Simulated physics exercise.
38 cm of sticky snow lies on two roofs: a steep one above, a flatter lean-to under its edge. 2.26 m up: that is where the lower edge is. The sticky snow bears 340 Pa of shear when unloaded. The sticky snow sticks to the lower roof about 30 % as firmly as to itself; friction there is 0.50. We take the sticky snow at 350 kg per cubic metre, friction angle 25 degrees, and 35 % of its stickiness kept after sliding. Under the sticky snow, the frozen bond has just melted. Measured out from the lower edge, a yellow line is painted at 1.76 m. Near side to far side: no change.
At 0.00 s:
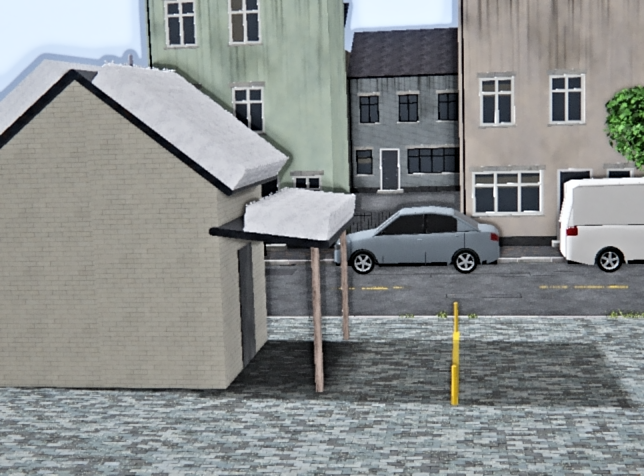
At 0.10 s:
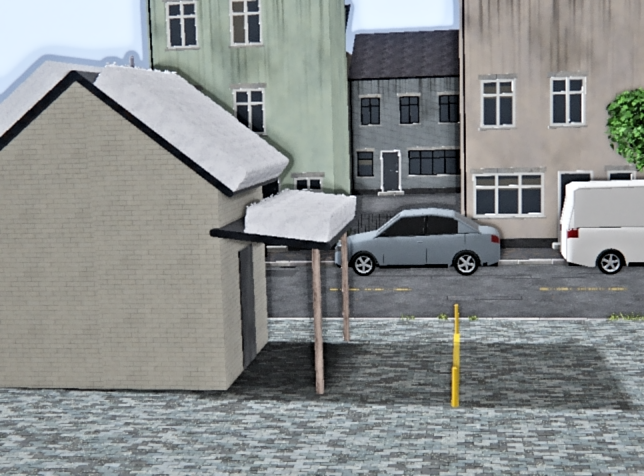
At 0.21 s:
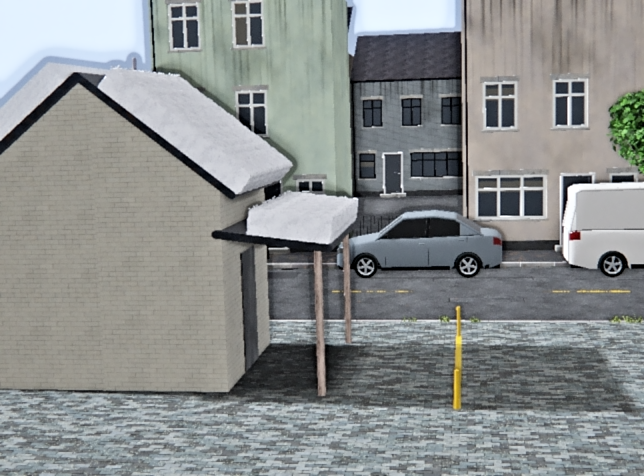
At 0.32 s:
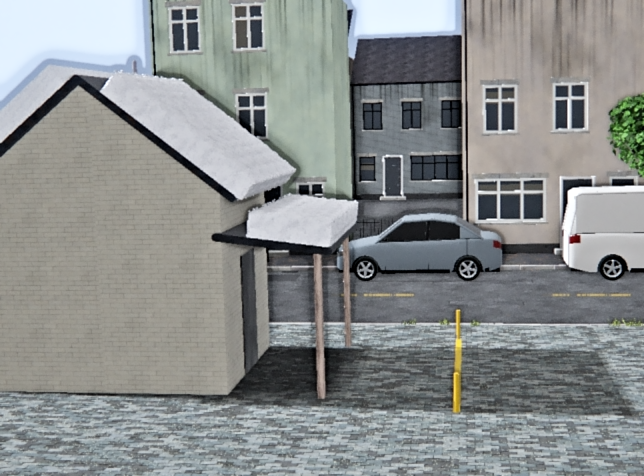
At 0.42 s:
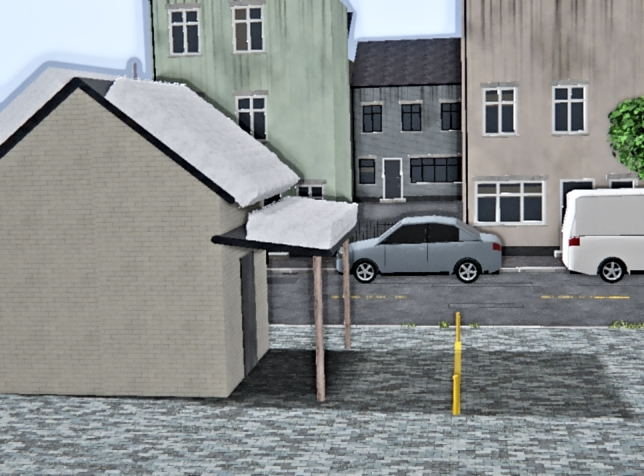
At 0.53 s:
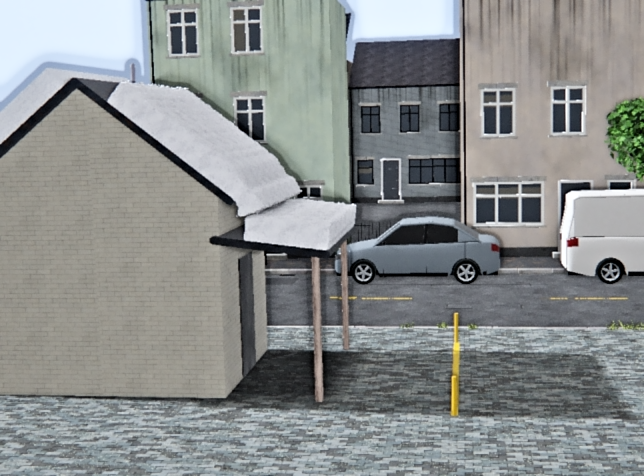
At first, thick white snow covers the steep roof of a small brick building, with more snow on the flatter lean-to roof just below its edge. The upper snow then creeps slowly down the slope to the right, baring a dark patch near the ridge and closing the gap to the lower snow.
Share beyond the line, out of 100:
4 %.
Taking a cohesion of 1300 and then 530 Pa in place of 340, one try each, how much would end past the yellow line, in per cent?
The two runs give near 0 % and near 0 % respectively.
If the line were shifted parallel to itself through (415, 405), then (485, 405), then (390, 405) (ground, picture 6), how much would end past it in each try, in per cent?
First try 12 per cent, second 0 per cent, third 20 per cent.
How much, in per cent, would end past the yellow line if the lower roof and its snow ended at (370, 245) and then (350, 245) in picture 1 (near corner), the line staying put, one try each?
Close to 0 % on the first try, close to 1 % on the next.
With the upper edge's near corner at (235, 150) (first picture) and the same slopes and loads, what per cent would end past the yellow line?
Share past the line: About 30 %.
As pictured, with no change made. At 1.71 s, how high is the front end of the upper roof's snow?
Somewhere around 2.4 metres, I'd say.
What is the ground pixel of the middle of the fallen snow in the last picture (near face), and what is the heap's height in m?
The heap centres close to (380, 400) and stands about 0.4 m tall.
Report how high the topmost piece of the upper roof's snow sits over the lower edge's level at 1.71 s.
At that moment the top of the snow is about 1.4 m above the lower edge.
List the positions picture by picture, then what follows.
In the first frame, leading edge of the sticky snow at (233, 164).
In the second frame, leading edge of the sticky snow at (235, 166), its middle shifted 1.1 cm.
In the third frame, leading edge of the sticky snow at (239, 181), its middle shifted 4.2 cm, 2 % of it past the upper edge, in one piece.
In the fourth frame, leading edge of the sticky snow at (241, 173), its middle shifted 9.5 cm, 4 % of it past the upper edge, in one piece.
In the fifth frame, leading edge of the sticky snow at (247, 187), its middle shifted 17 cm, 7 % of it past the upper edge, in one piece.
In the sixth frame, leading edge of the sticky snow at (252, 191), its middle shifted 27 cm, 11 % of it past the upper edge, cracking.
After 1.07 s, none is below the lower edge and 0 % is past the line.
After 1.71 s, none is below the lower edge and 0 % is past the line.
After 2.36 s, 23 % is below the lower edge and 0 % is past the line.
After 3.00 s, 38 % is below the lower edge and 3 % is past the line.
After 6.00 s, at the end, 47 % is below the lower edge and 4 % is past the line.
